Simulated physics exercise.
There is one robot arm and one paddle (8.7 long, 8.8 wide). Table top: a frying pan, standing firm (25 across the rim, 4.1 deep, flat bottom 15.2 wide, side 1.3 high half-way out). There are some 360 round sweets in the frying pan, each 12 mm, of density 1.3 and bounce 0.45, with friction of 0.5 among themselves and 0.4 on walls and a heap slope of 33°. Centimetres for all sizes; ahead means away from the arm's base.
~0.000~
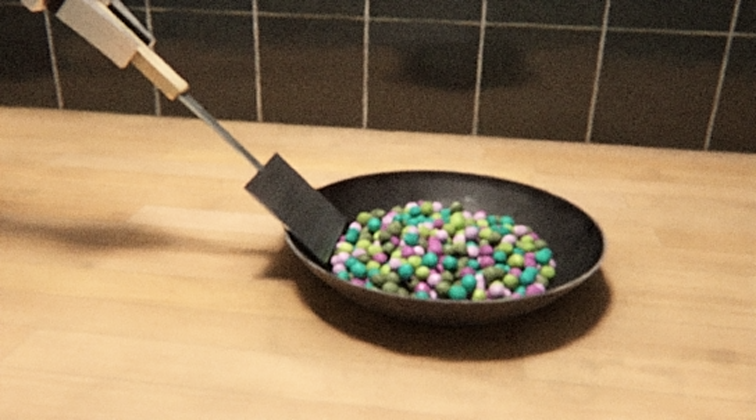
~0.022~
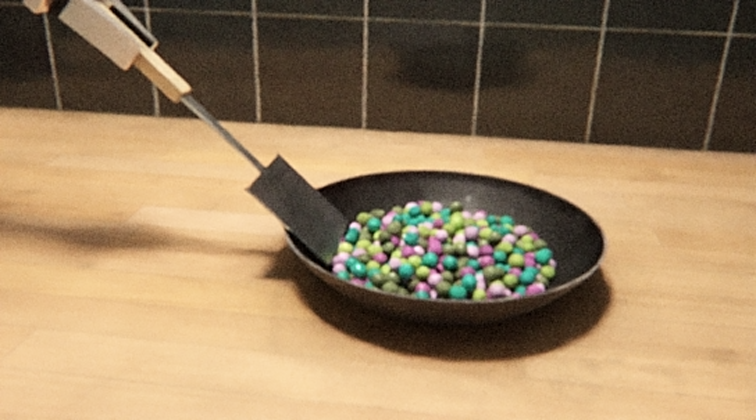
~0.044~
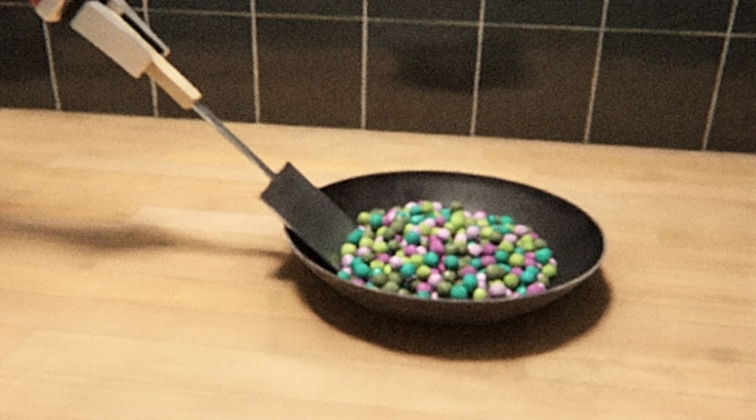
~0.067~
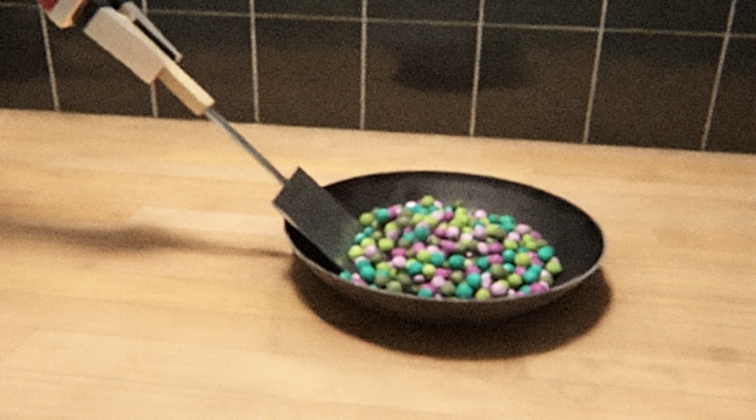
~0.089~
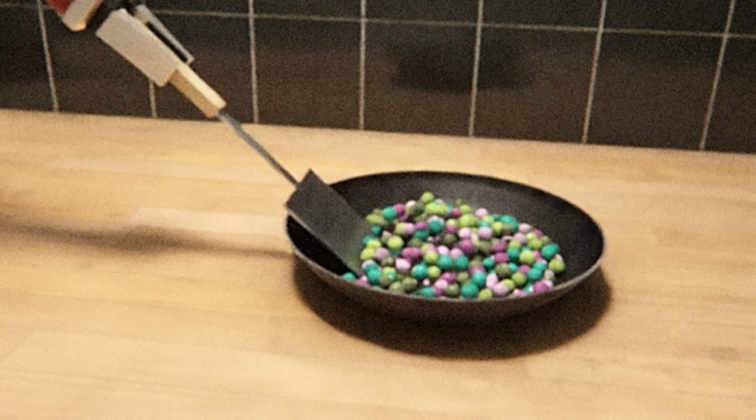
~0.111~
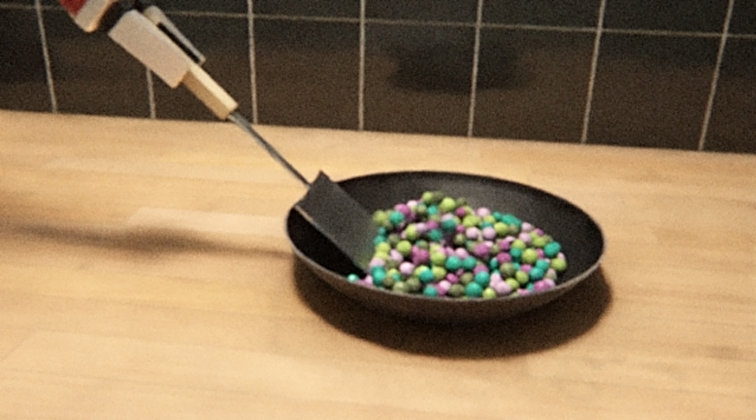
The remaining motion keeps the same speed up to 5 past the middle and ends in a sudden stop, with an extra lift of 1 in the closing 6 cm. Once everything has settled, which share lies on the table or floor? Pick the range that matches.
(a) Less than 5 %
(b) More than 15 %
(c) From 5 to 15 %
a, less than 5 %.
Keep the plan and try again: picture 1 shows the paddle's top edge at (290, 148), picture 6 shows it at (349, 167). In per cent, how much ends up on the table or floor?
Near 0 in a hundred.
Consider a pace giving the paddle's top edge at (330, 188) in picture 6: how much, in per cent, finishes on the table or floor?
Some 0 percent.
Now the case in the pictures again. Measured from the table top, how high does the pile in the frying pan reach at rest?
Peak at rest, approximately 5.5 centimetres.
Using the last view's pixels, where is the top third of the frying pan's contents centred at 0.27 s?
Near pixel (489, 237).
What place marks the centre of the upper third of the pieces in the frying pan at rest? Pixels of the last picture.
The middle lies somewhere around (531, 237).
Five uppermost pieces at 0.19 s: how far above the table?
About 4 cm.
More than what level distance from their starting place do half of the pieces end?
The answer is about 4 cm.
After 0.19 s, sloping 43°, highest piece 7 above the table; 355 in the frying pan.
After 0.27 s, sloping 43°, highest piece 5 above the table; 355 in the frying pan.
After 0.50 s, sloping 43°, highest piece 5 above the table; 355 in the frying pan.
After 1.55 s, sloping 43°, highest piece 5 above the table; 355 in the frying pan.
At rest, 355 in the frying pan. That is 0 % on the table or floor.
